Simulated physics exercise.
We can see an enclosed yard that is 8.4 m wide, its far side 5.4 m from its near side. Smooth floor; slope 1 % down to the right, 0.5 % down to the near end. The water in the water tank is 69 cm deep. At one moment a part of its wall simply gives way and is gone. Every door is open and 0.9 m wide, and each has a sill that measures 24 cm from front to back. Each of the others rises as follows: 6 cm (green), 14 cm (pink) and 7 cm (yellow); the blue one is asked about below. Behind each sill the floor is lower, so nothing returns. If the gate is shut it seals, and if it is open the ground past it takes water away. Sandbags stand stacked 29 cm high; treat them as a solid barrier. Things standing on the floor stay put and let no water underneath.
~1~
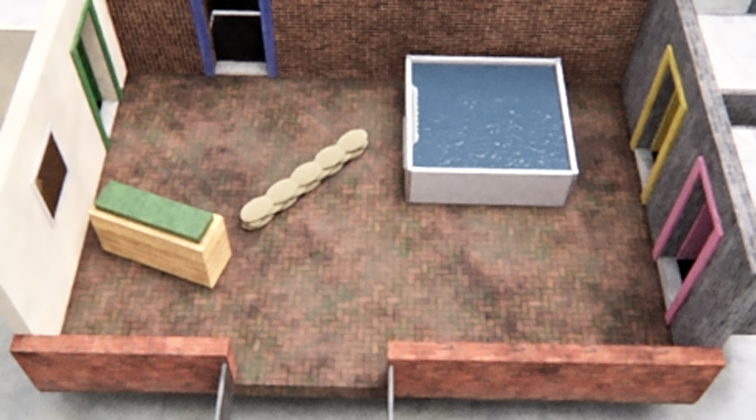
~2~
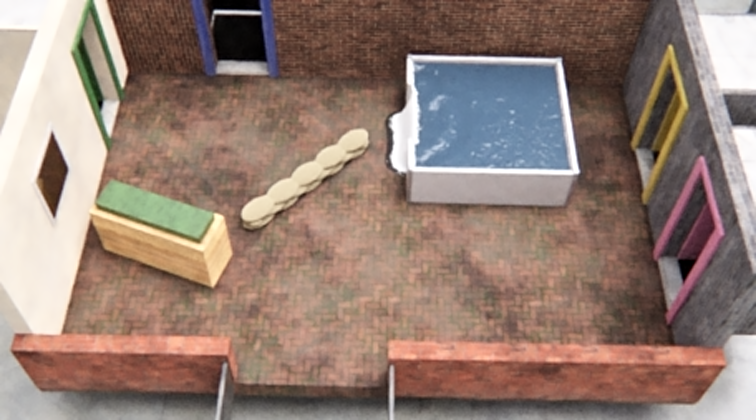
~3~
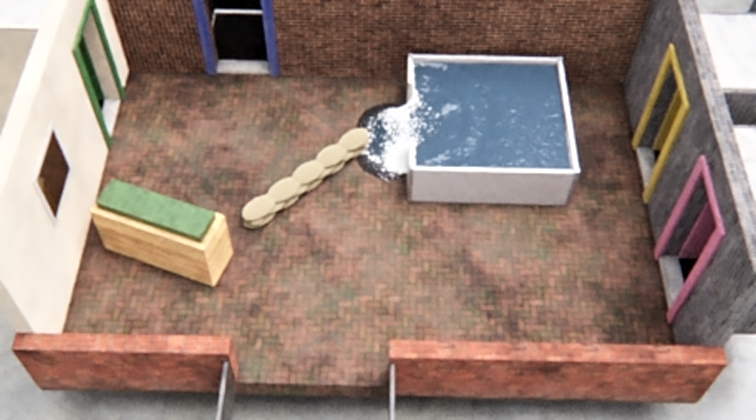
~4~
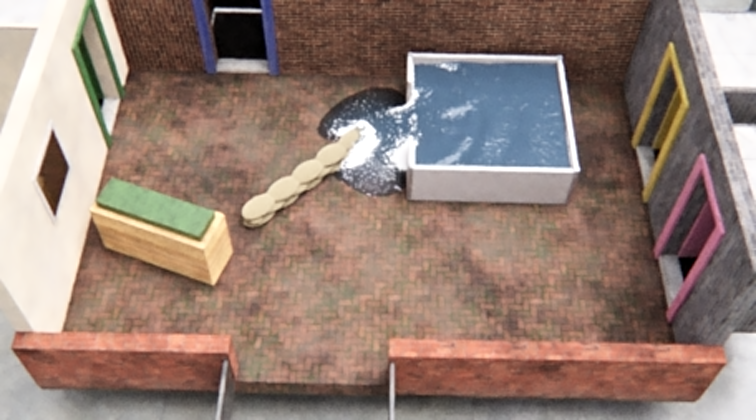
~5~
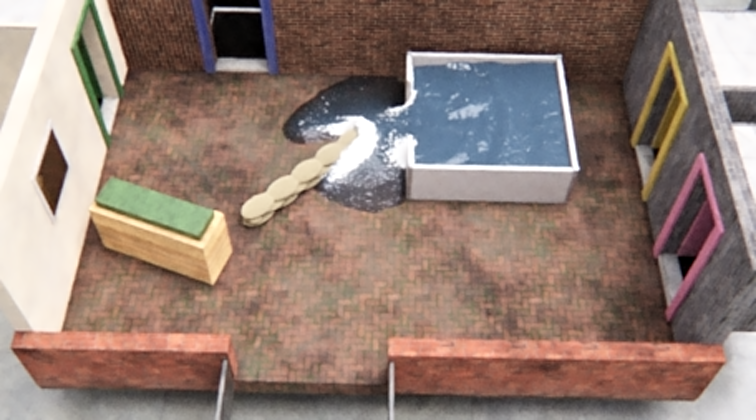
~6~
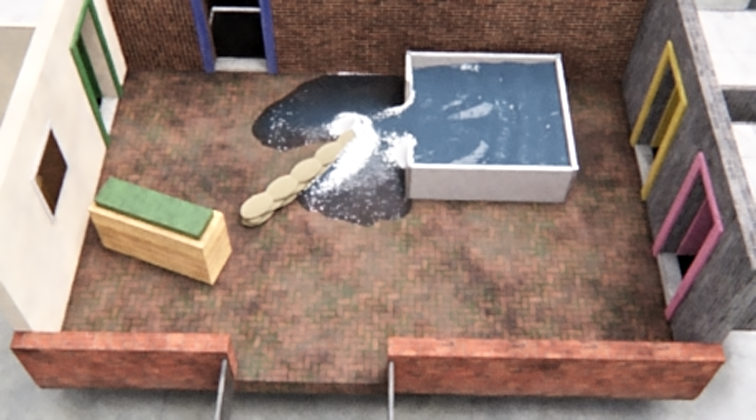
A walled brick yard with a water tank bursting open on its left side, water spreading across the floor around stacked sandbags.
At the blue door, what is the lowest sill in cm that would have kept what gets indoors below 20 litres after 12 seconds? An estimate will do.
Somewhere near 9 cm.
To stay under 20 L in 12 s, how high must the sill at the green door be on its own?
I'd raise green to close to 21 cm.
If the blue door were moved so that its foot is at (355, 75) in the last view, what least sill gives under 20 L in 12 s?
It needs about 21 cm.
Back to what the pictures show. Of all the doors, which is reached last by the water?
Final door: Pink.
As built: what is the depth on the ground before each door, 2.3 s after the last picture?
Green door 24 cm, blue door 11 cm, pink door 0 cm, yellow door 0 cm.
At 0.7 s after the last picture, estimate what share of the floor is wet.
The wet part is about 30 per cent.
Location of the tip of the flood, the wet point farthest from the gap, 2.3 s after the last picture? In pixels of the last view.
The farthest wet point sits near (54, 359) in the last view.
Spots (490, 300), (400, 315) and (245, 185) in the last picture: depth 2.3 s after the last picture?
In that order: 0, 1 and 2 cm.
Then, 0.7 s after the last picture water covers 30 % of the floor, deepest (46 cm) near (370, 139); 14 cm at the blue door, 1 litre in over its 7 cm sill.
Then, 2.3 s after the last picture water covers 55 % of the floor, deepest (32 cm) near (370, 139); 11 cm at the blue door, 25 litres in over its 7 cm sill.
Then, 11.3 s after the last picture water covers 85 % of the floor, deepest (12 cm) near (660, 373); 5 cm at the blue door, 39 litres in over its 7 cm sill.
At the blue door as built, the water peaked near 14 cm, 0.7 s after the last picture.
With a sill of 7.5 cm, 34 litres would have come in within the 12 s; with 10 cm, 15 litres. So under 20 litres takes about 9 cm.
